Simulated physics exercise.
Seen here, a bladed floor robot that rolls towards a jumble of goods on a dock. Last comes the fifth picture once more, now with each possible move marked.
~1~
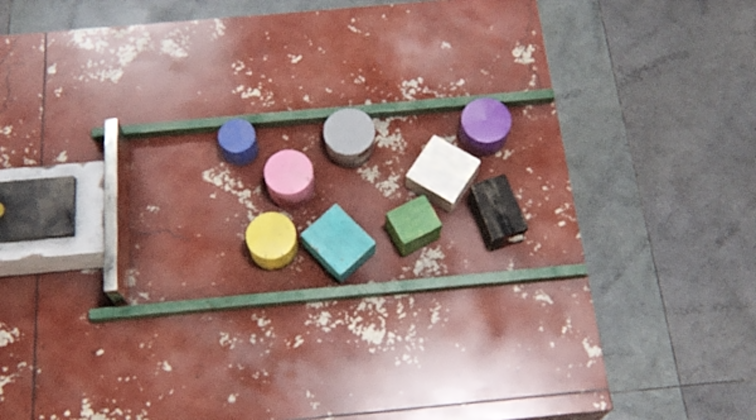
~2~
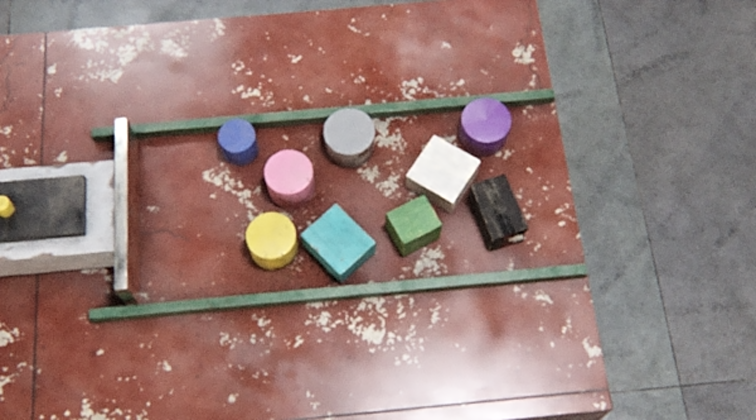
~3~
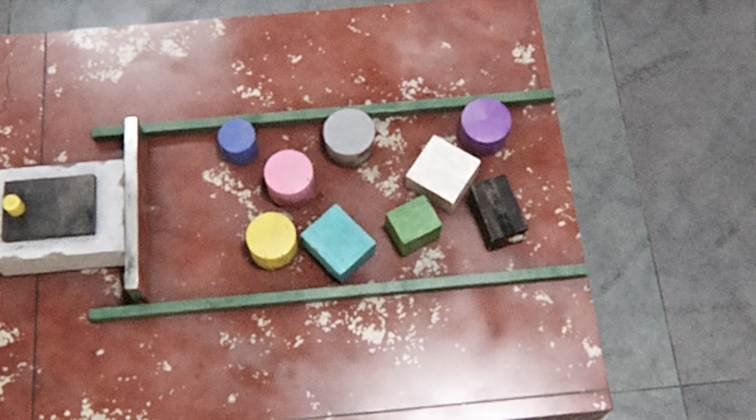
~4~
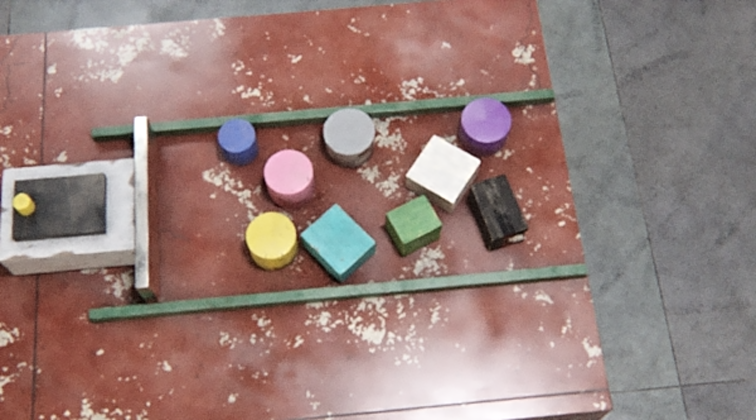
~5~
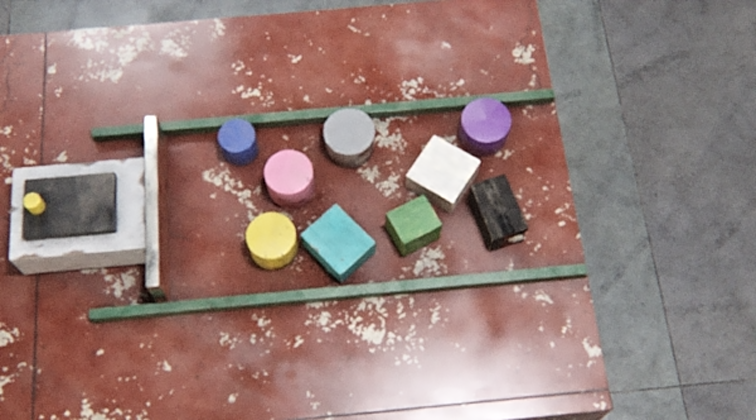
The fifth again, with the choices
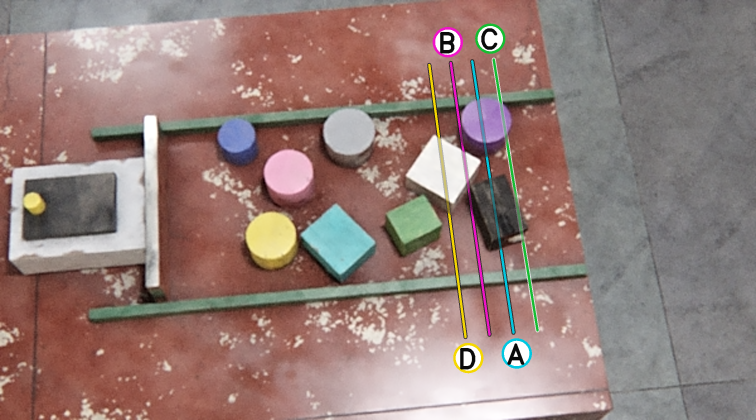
On a worn red dock between two green rails, a pale robot with a wide upright blade sits at the left, facing a jumble of colourful round and square goods. It rolls slowly and steadily rightward, narrowing the gap, while the goods stay still and the blade touches none of them.
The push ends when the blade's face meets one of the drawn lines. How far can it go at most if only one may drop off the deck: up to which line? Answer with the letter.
It should halt at D.
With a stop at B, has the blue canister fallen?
No.
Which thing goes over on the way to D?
The black parcel.
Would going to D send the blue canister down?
No.
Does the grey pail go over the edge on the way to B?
No.
On the copy, A at (492, 189); B at (469, 191); C at (514, 187); D at (446, 193).
On D. First, robot (184, 195); blue canister (283, 139); turquoise crate (354, 244).
Then, robot (291, 186); black parcel (531, 211); green crate (491, 229).
Finally, robot (371, 179); black parcel over the edge; purple canister (548, 118); one fallen.
By contrast, A drops three; B drops three; C drops six.
